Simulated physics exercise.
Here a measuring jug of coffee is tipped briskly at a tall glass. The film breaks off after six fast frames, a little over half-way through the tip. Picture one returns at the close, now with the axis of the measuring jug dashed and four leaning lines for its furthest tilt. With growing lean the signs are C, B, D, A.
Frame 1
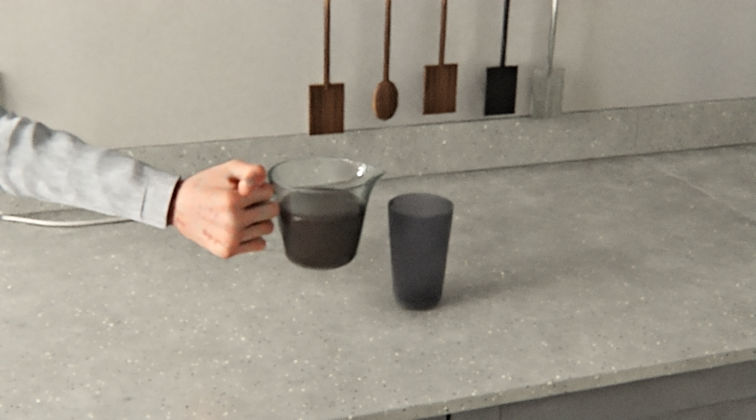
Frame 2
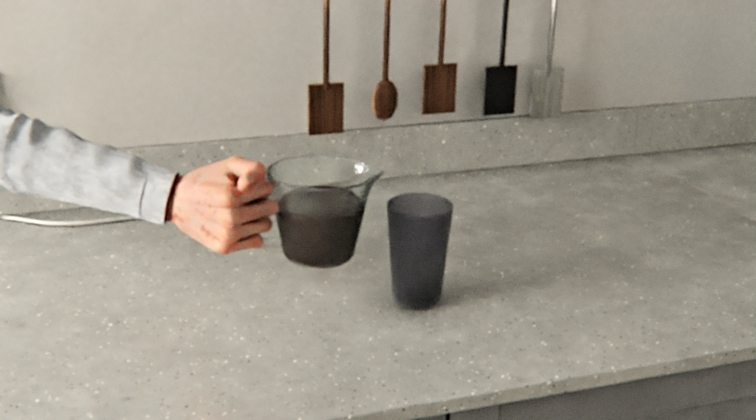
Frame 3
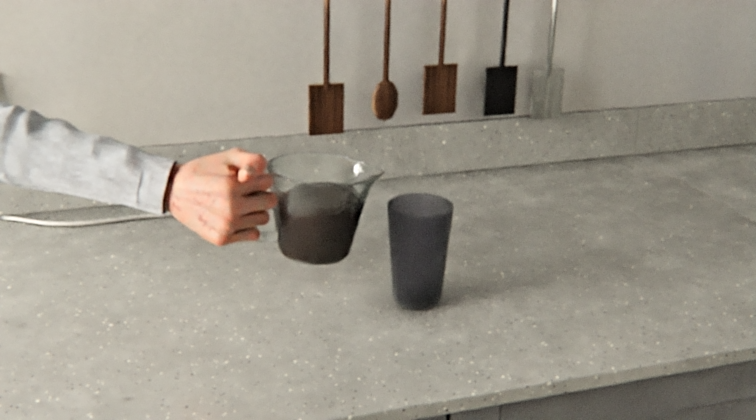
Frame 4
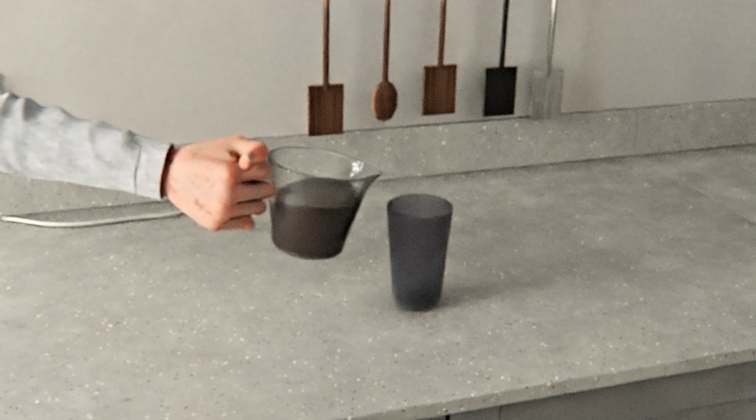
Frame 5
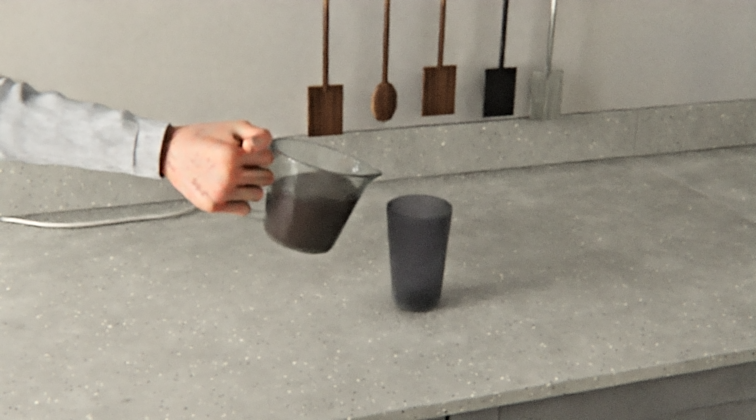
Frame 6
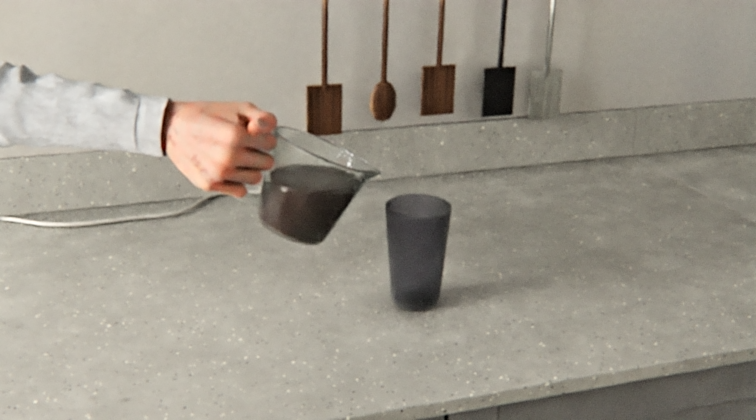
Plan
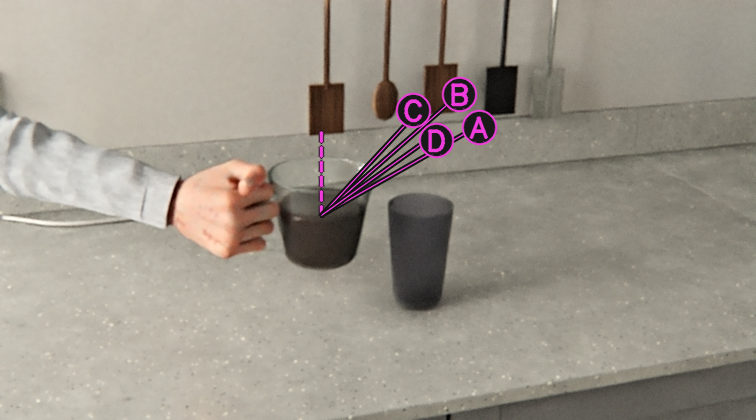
A hand tilting a glass measuring jug of dark coffee to the right beside a tall dark glass on a grey countertop.
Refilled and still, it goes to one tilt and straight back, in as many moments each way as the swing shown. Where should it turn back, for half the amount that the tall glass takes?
Tilt D does it best.
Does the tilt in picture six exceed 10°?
Yes, it does.
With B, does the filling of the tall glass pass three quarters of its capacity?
No.
On the marked copy, A at (463, 134); B at (446, 105); C at (404, 126); D at (419, 145).
With A, the tall glass ends with about 60 % of what it can hold; 7 % of the coffee is spilt.
With B, the tall glass ends with about 34 % of what it can hold.
With C, the tall glass ends with about 21 % of what it can hold.
With D, the tall glass ends with about 50 % of what it can hold.
